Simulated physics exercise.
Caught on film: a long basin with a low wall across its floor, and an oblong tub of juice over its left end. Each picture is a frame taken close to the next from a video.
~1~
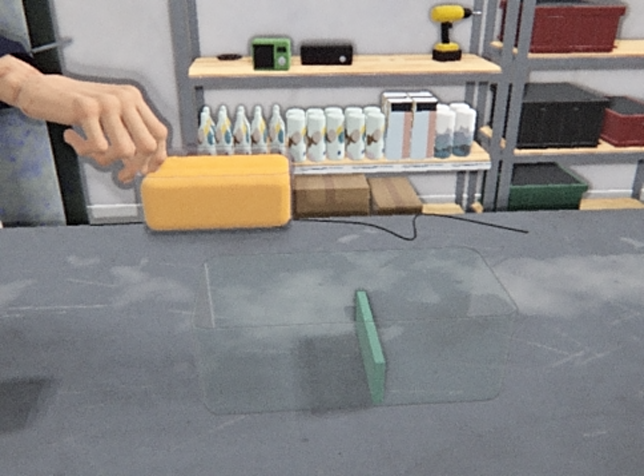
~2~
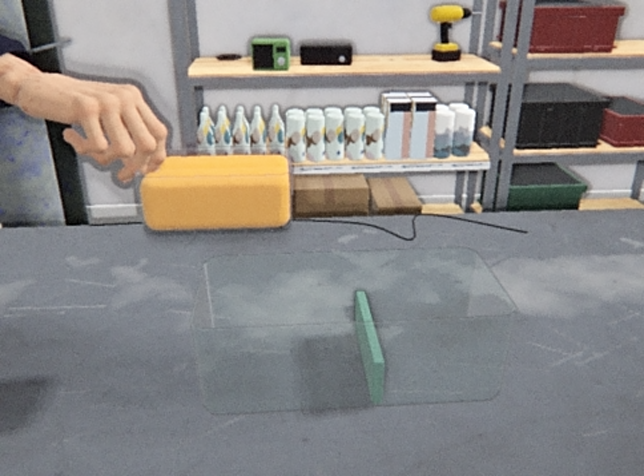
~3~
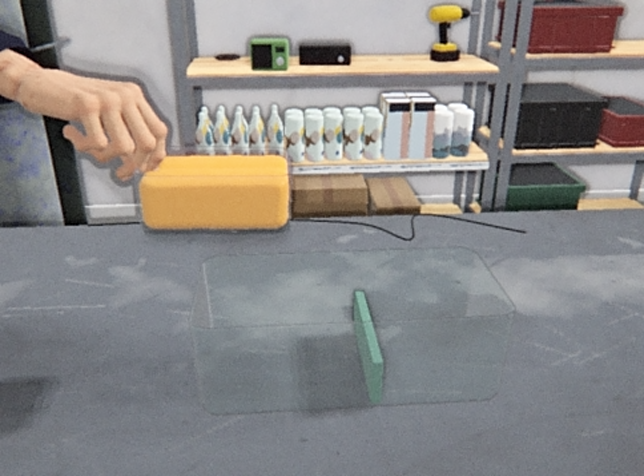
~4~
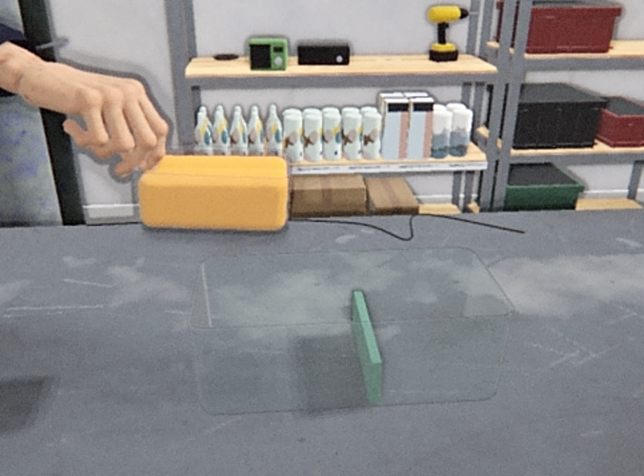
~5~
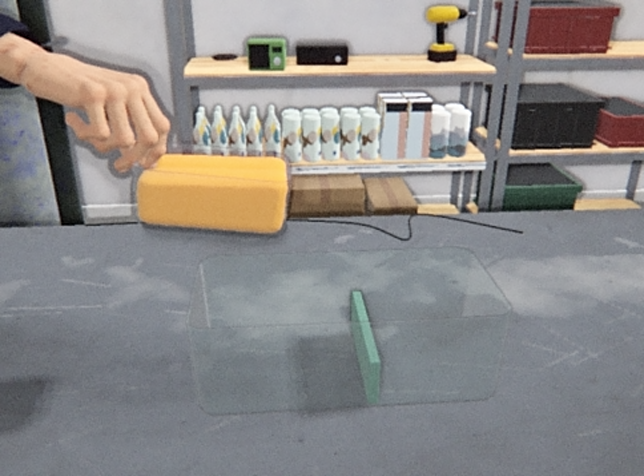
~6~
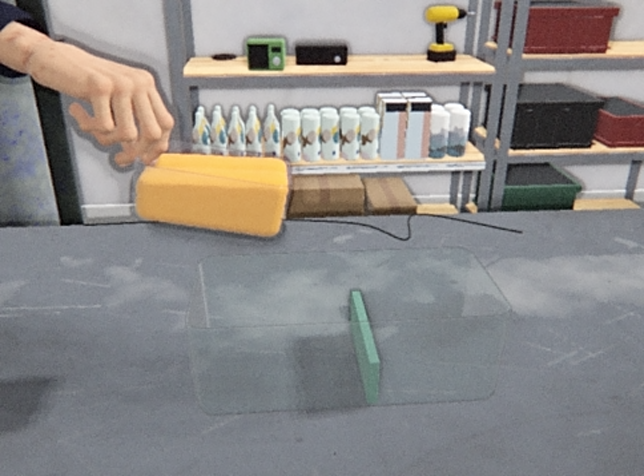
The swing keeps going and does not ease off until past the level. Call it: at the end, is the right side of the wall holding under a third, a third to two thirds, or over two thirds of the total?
The right side holds under a third of the total.
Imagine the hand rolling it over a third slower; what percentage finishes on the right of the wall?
Around 20 percent ends up there.
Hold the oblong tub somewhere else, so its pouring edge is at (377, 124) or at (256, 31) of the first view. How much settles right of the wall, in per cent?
85 %, 20 %.
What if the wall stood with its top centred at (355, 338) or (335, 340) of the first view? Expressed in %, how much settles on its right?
Estimated: 50 % first, 70 % second.
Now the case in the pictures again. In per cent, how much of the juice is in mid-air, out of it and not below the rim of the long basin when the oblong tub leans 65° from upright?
That comes to near 40 percent.
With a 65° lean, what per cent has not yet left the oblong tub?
40 per cent, approximately.
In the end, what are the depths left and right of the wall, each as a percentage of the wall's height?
I'd put the left at about 30 and the right at about 10.
A moment on, the oblong tub is tipped part way and 40 per cent is still to pour, 20 is left of the wall and 1 right of it.
Next, the oblong tub is tipped on its side and 8 per cent is still to pour, 78 is left of the wall and 10 right of it.
Then the oblong tub is tipped on its side and 2 per cent is still to pour, 81 is left of the wall and 11 right of it.
Later the oblong tub is tipped on its side and 0 per cent is still to pour, 83 is left of the wall and 11 right of it.
At rest 83 per cent lies left of the wall, 11 right of it and 5 outside.
